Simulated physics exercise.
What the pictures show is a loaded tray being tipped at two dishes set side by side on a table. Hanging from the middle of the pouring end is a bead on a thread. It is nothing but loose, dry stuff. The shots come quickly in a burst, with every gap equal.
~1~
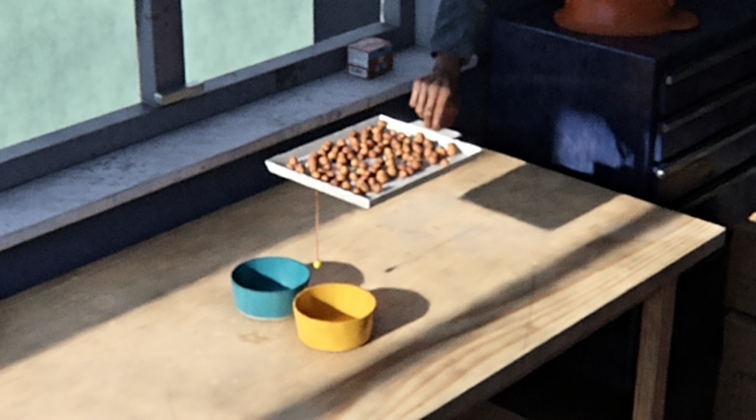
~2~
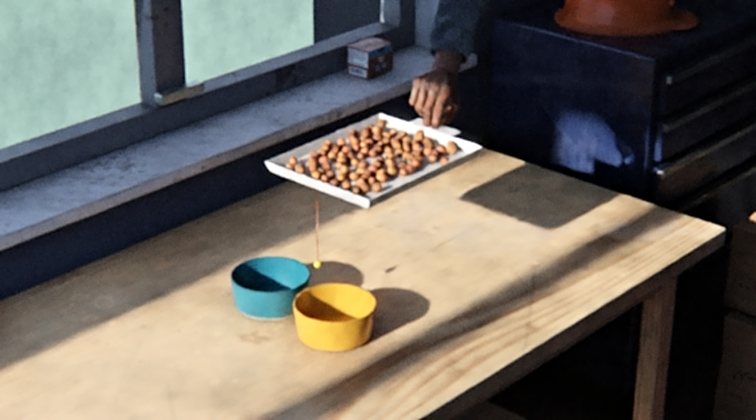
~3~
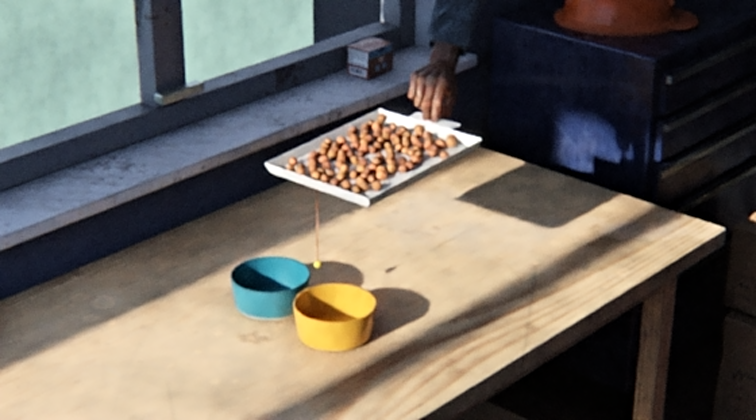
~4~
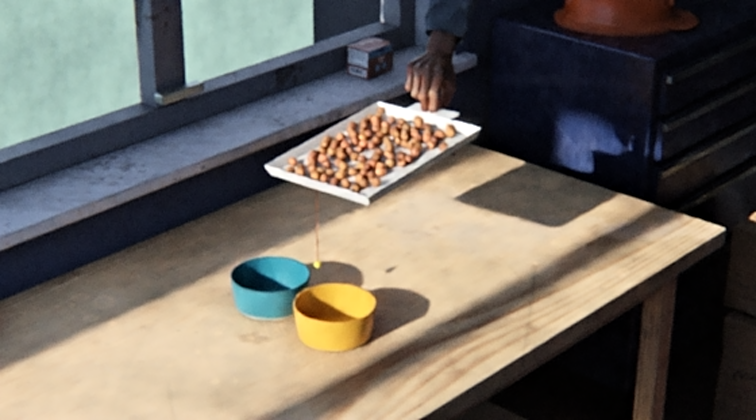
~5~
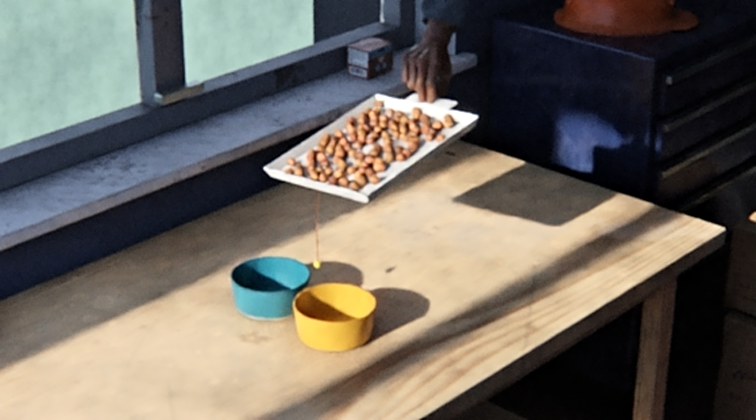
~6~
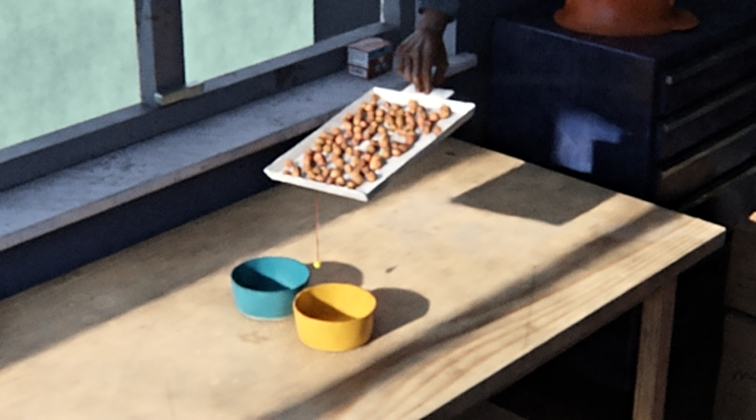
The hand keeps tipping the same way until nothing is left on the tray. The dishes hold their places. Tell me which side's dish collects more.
The left side's.
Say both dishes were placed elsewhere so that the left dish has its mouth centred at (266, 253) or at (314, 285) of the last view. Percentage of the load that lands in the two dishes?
Around 80 percent the first time, around 10 percent the second.
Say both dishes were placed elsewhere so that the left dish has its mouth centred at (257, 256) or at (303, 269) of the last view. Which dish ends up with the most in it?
Results - the dish on the left side first, the dish on the left side second.
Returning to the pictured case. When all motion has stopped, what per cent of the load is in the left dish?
Roughly 60 %.
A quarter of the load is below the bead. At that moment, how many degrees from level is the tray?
Somewhere around 80 degrees.
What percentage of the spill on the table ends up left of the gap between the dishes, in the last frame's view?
Close to 90 per cent of the spill, I think.
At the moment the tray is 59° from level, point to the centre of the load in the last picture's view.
The middle of the pieces sits at roughly (306, 154).
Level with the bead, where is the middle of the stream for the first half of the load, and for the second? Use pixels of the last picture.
Around (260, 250) first; around (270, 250) second.
Soon, tray tipped steeply; nearly all on the tray; a stray few in the air.
A while on, tray tipped right over; a stray few on the tray; about half in the left dish; about a third outside both; a small part in the air.
Towards the end, tray tipped past a quarter turn; a stray few in the right dish; about two thirds in the left dish; about a third outside both.
Finally, tray tipped past a quarter turn; a stray few in the right dish; about two thirds in the left dish; about a third outside both.
